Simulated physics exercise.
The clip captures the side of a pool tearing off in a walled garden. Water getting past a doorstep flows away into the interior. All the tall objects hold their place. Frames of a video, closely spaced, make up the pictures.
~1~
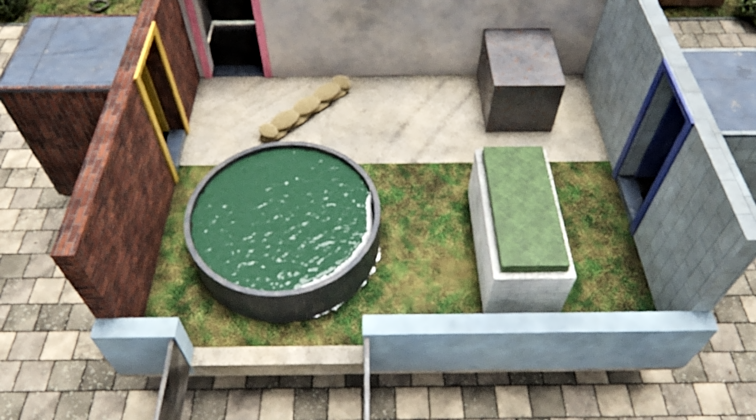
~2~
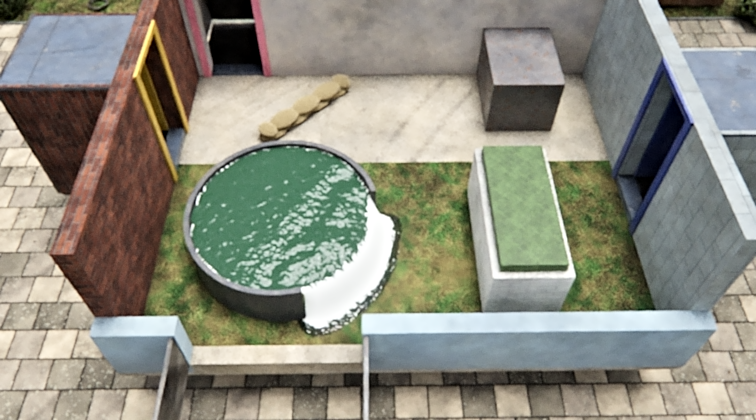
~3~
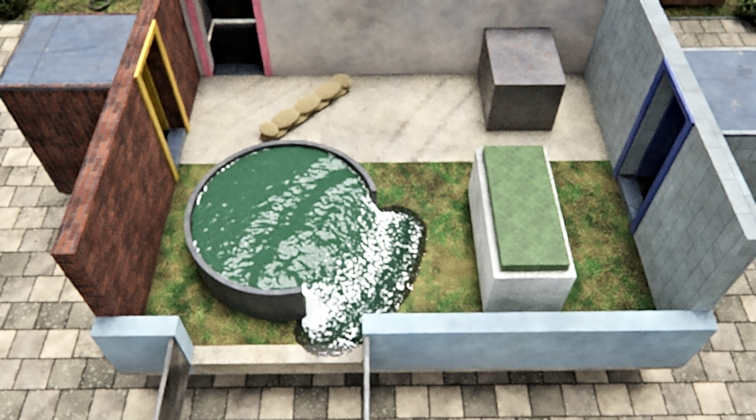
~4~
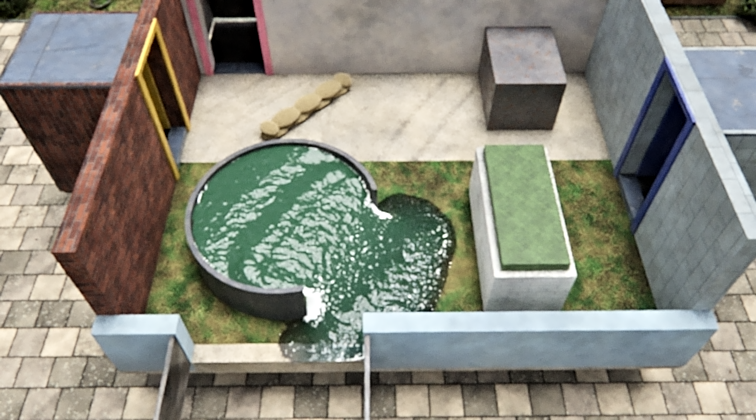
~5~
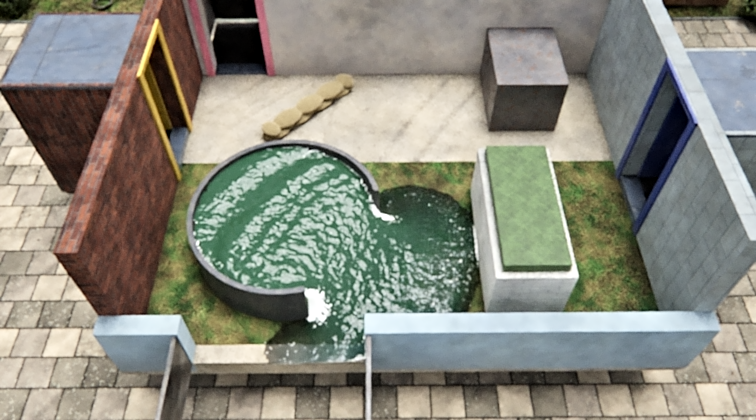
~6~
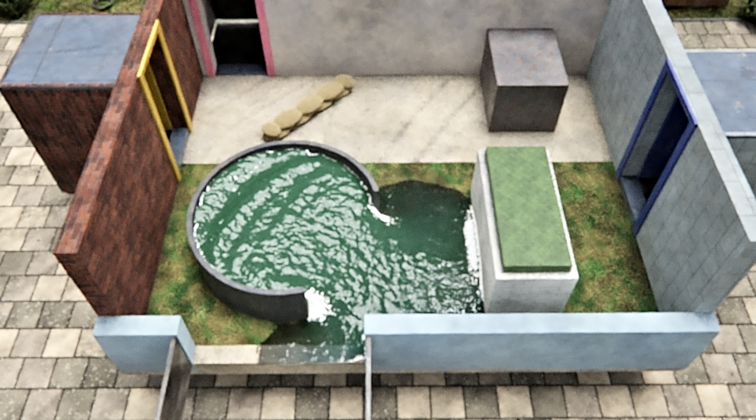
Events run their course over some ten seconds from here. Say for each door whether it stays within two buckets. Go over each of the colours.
The pink door stays within two buckets; the blue door stays within two buckets; the yellow door stays within two buckets.
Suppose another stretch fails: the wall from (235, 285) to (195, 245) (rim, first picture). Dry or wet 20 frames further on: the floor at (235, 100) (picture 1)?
There: Covered.
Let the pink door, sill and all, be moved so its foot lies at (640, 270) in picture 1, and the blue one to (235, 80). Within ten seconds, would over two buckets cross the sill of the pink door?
Note: Pink door breaks the limit.
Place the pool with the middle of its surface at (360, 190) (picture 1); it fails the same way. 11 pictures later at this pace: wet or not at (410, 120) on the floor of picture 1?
That spot ends up drenched.
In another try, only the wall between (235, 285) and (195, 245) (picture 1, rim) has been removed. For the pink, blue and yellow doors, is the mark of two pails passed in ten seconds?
Pink door: Beyond the mark; blue door: Short of the mark; yellow door: Short of the mark.
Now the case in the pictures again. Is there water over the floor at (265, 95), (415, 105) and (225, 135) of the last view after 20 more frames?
First spot not wet, second inundated, third not wet.
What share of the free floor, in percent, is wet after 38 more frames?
It comes out near 80 percent.
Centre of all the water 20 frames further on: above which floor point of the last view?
The water's middle lies around (402, 240).
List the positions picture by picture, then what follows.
The first picture shows still water in the round tank at (284, 215).
In the second picture, the front is at a hidden place, out from the gap at (362, 268).
In the third picture, water pours out at (363, 269) and has run to a hidden place.
In the fourth picture, water pours out at (364, 269) and has run to (422, 204).
In the fifth picture, water pours out at (365, 270) and has run to (471, 221).
In the sixth picture, water pours out at (365, 270) and has run to (469, 205).
A moment on, water covers 20 % of the floor; the pink door not reached, the blue door not reached, the yellow door not reached.
Next, water covers 30 % of the floor; the pink door not reached, the blue door not reached, the yellow door not reached.
Then, water covers 60 % of the floor; the pink door not reached, the blue door wet at the sill, nothing in, the yellow door not reached.
Later, water covers 80 % of the floor; the pink door wet at the sill, nothing in, the blue door wet at the sill, nothing in, the yellow door not reached.
In the end, water covers 90 % of the floor; the pink door wet at the sill, nothing in, the blue door wet at the sill, nothing in, the yellow door wet at the sill, nothing in.
